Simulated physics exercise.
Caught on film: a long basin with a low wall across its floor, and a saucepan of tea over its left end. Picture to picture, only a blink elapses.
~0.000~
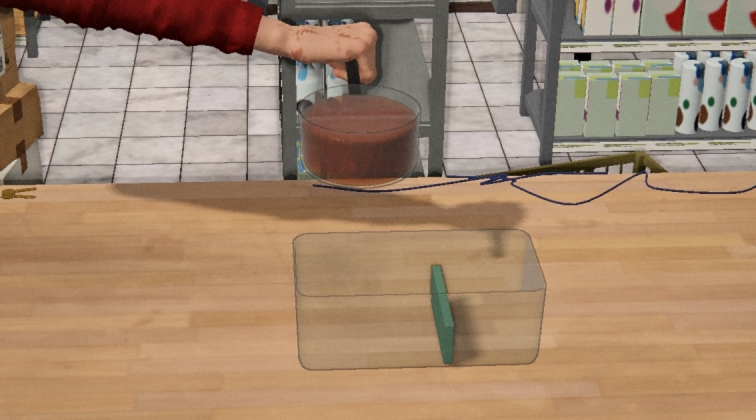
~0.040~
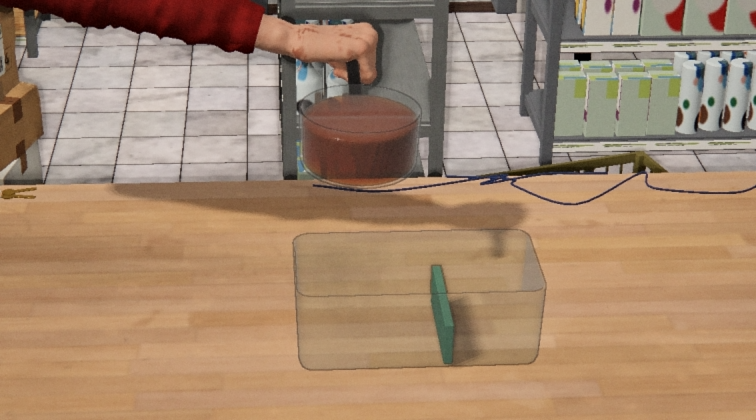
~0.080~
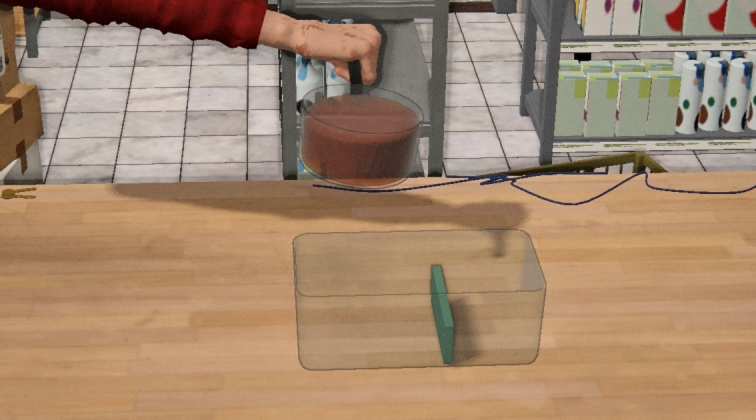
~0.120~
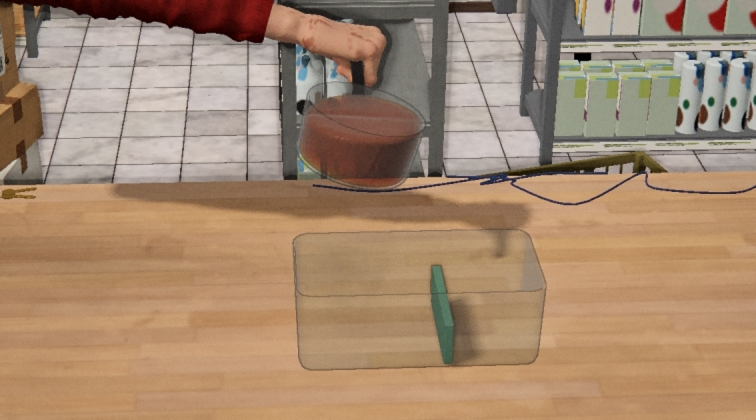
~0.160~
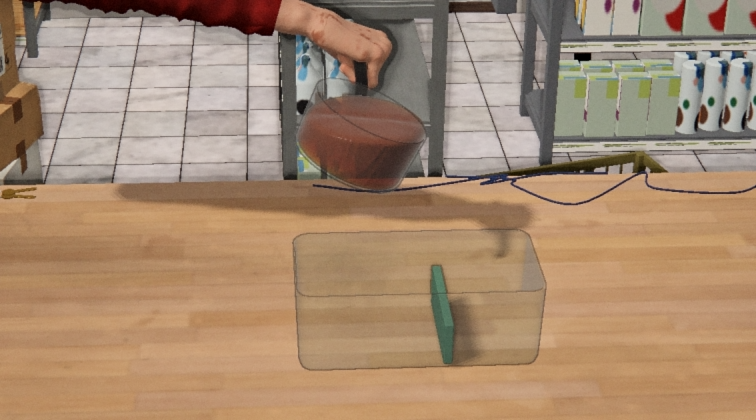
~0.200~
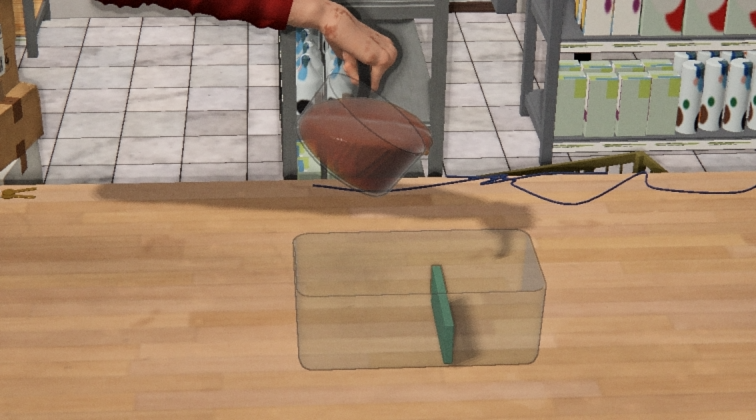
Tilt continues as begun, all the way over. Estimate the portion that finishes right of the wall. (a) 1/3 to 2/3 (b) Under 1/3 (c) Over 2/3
Answer: A.
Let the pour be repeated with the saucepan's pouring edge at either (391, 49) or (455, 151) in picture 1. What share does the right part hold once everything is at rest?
About 40 and 75 per cent.
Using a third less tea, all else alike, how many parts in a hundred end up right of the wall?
It comes to near 45 per cent.
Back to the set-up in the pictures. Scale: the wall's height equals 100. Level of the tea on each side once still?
30 per cent for the left part, 50 for the right.
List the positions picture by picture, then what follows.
In the first picture, it leans 0°; its right rim is at (420, 109); the tea meets the walls at (301, 116) and (417, 114); the long basin's rim runs from (295, 266) to (537, 260); the wall's top is at (443, 296).
In the second picture, it leans 2°; its right rim is at (421, 110); the tea meets the walls at (301, 116) and (418, 115).
In the third picture, it leans 6°; its right rim is at (422, 115); the tea meets the walls at (303, 114) and (420, 117).
In the fourth picture, it leans 14°; its right rim is at (424, 123); the tea meets the walls at (305, 114) and (422, 119).
In the fifth picture, it leans 24°; its right rim is at (425, 134); the tea meets the walls at (303, 119) and (423, 125); 1 per cent is over the edge.
In the sixth picture, it leans 36°; its right rim is at (424, 146); the tea meets the walls at (302, 115) and (416, 131); 6 per cent is over the edge.
A moment on, the saucepan is tipped right over and 24 per cent is still to pour, 0 is left of the wall and 21 right of it.
Next, the saucepan is tipped right over and 5 per cent is still to pour, 19 is left of the wall and 56 right of it.
Then the saucepan is tipped right over and 1 per cent is still to pour, 32 is left of the wall and 46 right of it.
Later the saucepan is tipped right over and 0 per cent is still to pour, 41 is left of the wall and 54 right of it.
In the end 42 per cent lies left of the wall, 54 right of it and 4 outside.
